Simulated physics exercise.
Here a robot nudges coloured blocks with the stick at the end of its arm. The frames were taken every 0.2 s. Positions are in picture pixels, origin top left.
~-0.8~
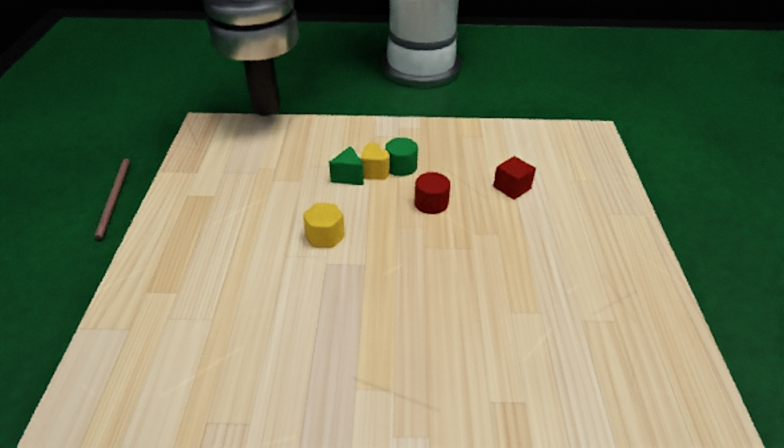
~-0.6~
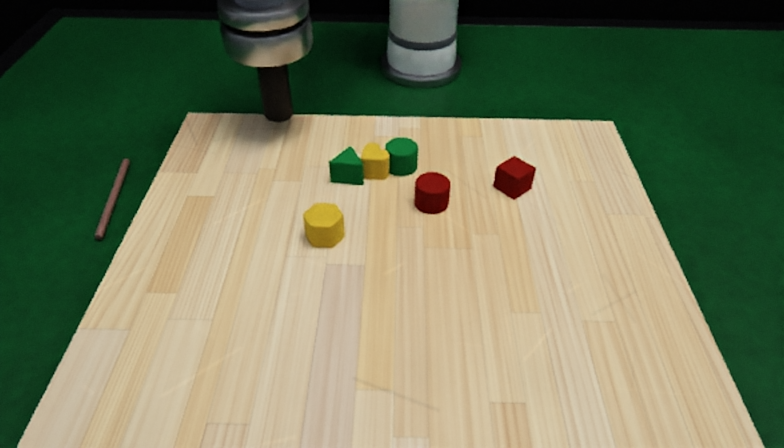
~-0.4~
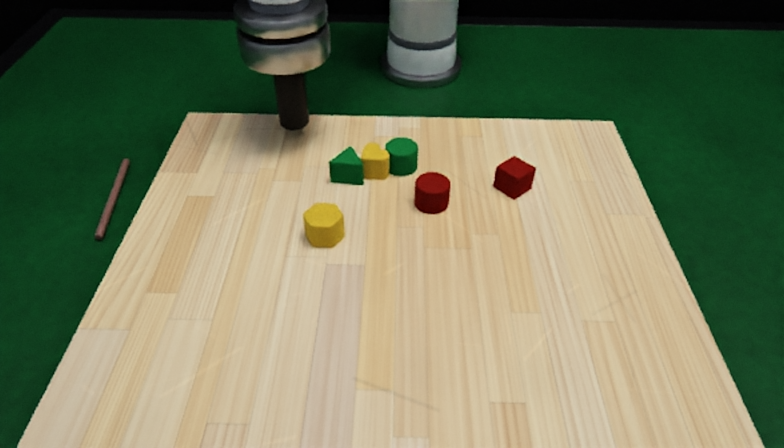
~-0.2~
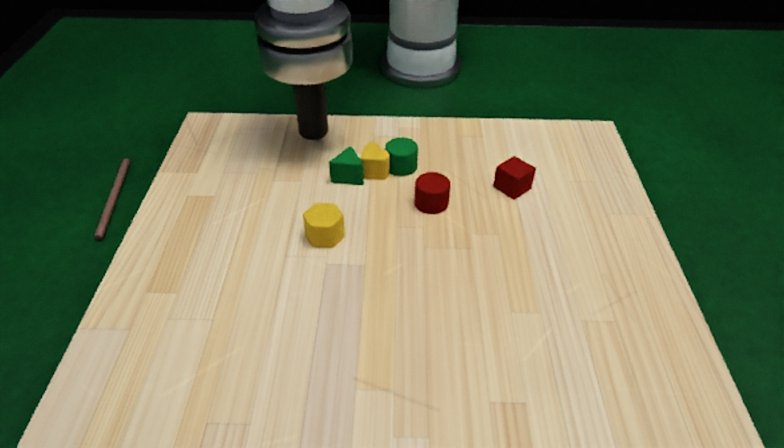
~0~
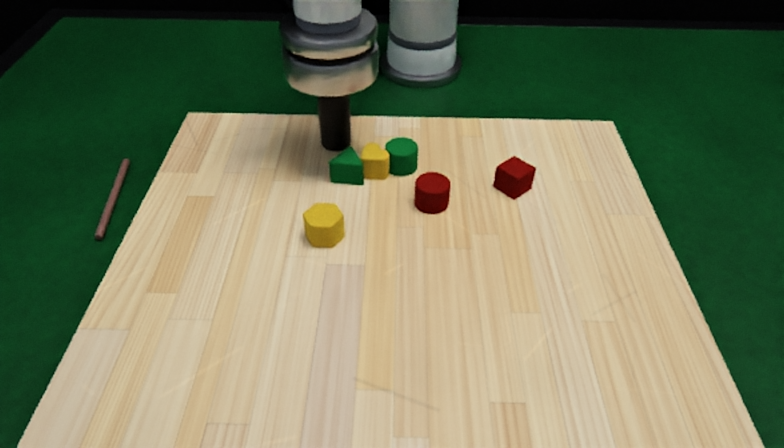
The robot arm's dark stick moved slowly rightward and a little nearer along the back of the wooden board, up to the green triangular piece, while all the coloured blocks stayed still.
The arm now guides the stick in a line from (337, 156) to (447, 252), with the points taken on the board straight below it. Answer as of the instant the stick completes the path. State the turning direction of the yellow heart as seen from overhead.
It goes round opposite to clock hands.
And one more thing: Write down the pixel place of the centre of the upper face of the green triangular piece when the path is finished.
Its top centre lands on (359, 186).
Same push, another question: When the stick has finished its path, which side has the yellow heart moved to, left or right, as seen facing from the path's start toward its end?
Sideways, to the left.
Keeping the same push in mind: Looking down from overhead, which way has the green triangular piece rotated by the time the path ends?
From above, the green triangular piece will be seen to turn clockwise.
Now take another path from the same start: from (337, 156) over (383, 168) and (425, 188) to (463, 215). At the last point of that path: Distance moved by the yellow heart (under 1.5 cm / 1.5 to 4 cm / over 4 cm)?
More than 4 cm.
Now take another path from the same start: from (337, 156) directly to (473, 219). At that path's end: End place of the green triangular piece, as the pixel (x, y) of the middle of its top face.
I expect it at (359, 166).
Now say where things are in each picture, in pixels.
The first picture shows tip of the stick at (266, 109), middles of tops, green triangular piece at (347, 157), yellow heart at (374, 152), red disc at (433, 182).
The second picture shows stick at (279, 116), nothing pushed.
The third picture shows stick at (295, 123), nothing pushed.
The fourth picture shows stick at (314, 133), nothing pushed.
The fifth picture shows stick at (337, 144), green triangular piece at (347, 157), yellow heart at (374, 152), red disc at (433, 182).
What follows on the original path. One third of the way, stick at (370, 173); green triangular piece at (359, 180), turned 85° clockwise; yellow heart at (399, 162), turned 35° anticlockwise.
Two thirds of the way, stick at (406, 204); green triangular piece at (359, 186), turned 105° clockwise; yellow heart at (403, 163), turned 45° anticlockwise.
At the end, stick at (448, 239); green triangular piece at (359, 186), turned 105° clockwise; yellow heart at (403, 163), turned 45° anticlockwise; red disc unmoved.
